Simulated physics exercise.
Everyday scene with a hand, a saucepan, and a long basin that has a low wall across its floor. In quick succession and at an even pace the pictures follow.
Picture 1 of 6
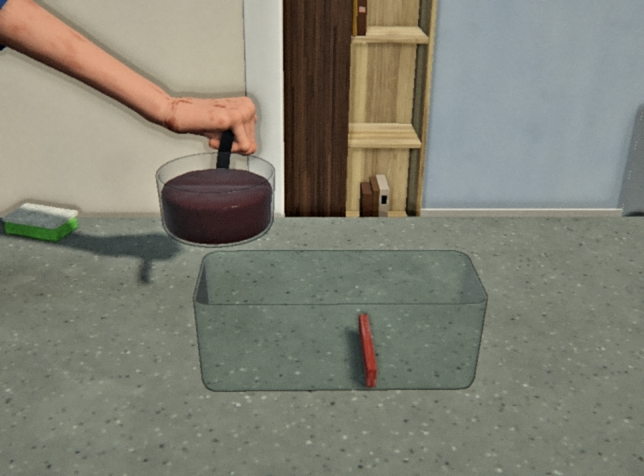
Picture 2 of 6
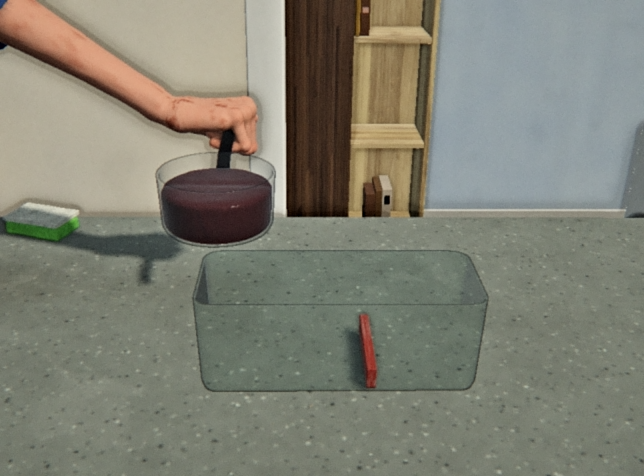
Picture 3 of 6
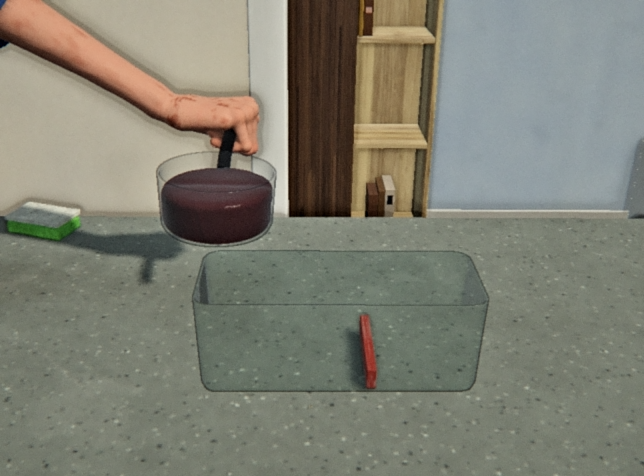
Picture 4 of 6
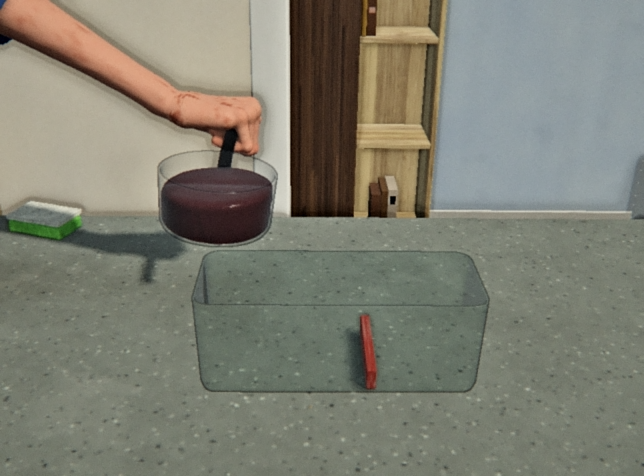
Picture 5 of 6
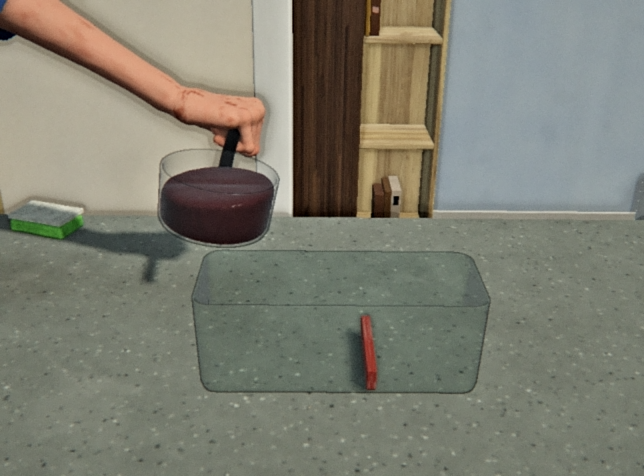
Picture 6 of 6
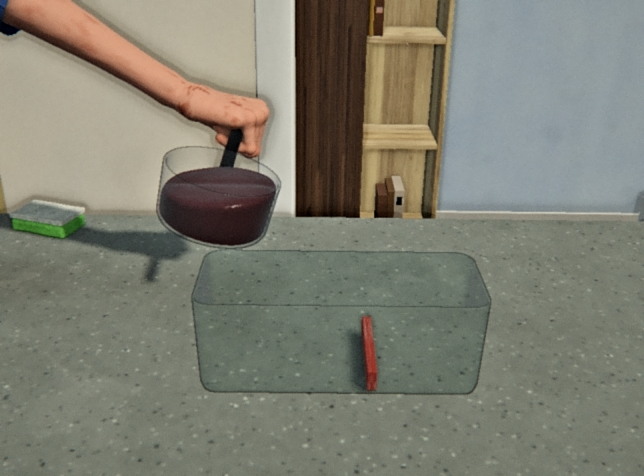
On a speckled grey-green countertop seen from the front and slightly above, a beige wall, brown door, wooden shelving and pale blue wall stand behind. A hand at upper left holds a clear round vessel of dark red wine by a black handle, near a green-and-white sponge and a long clear basin with a low red wall inside. The vessel gradually tilts slightly rightward as the camera drifts subtly.
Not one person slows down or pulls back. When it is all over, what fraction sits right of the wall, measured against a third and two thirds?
The right side is left with too little to make a third.
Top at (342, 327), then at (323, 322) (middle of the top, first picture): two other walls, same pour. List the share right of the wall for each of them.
Note: Roughly 15 % in case one, 45 % in case two.
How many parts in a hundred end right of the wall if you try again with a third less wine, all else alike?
Roughly 10 in a hundred.
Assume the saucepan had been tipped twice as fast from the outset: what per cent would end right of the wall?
About 20 per cent.
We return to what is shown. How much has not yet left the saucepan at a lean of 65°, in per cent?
About 50 % remains.
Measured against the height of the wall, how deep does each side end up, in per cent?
It settles around 80 on the left side and around 10 on the right side.
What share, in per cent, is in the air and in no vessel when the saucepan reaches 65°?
It works out to about 25 percent.
A moment on, the saucepan is tipped part way and 52 per cent is still to pour, 22 is left of the wall and 0 right of it.
Next, the saucepan is tipped on its side and 9 per cent is still to pour, 78 is left of the wall and 8 right of it.
Then the saucepan is tipped right over and 0 per cent is still to pour, 89 is left of the wall and 10 right of it.
Later the saucepan is tipped right over and 0 per cent is still to pour, 89 is left of the wall and 11 right of it.
Finally, 89 per cent lies left of the wall, 11 right of it and 0 outside.
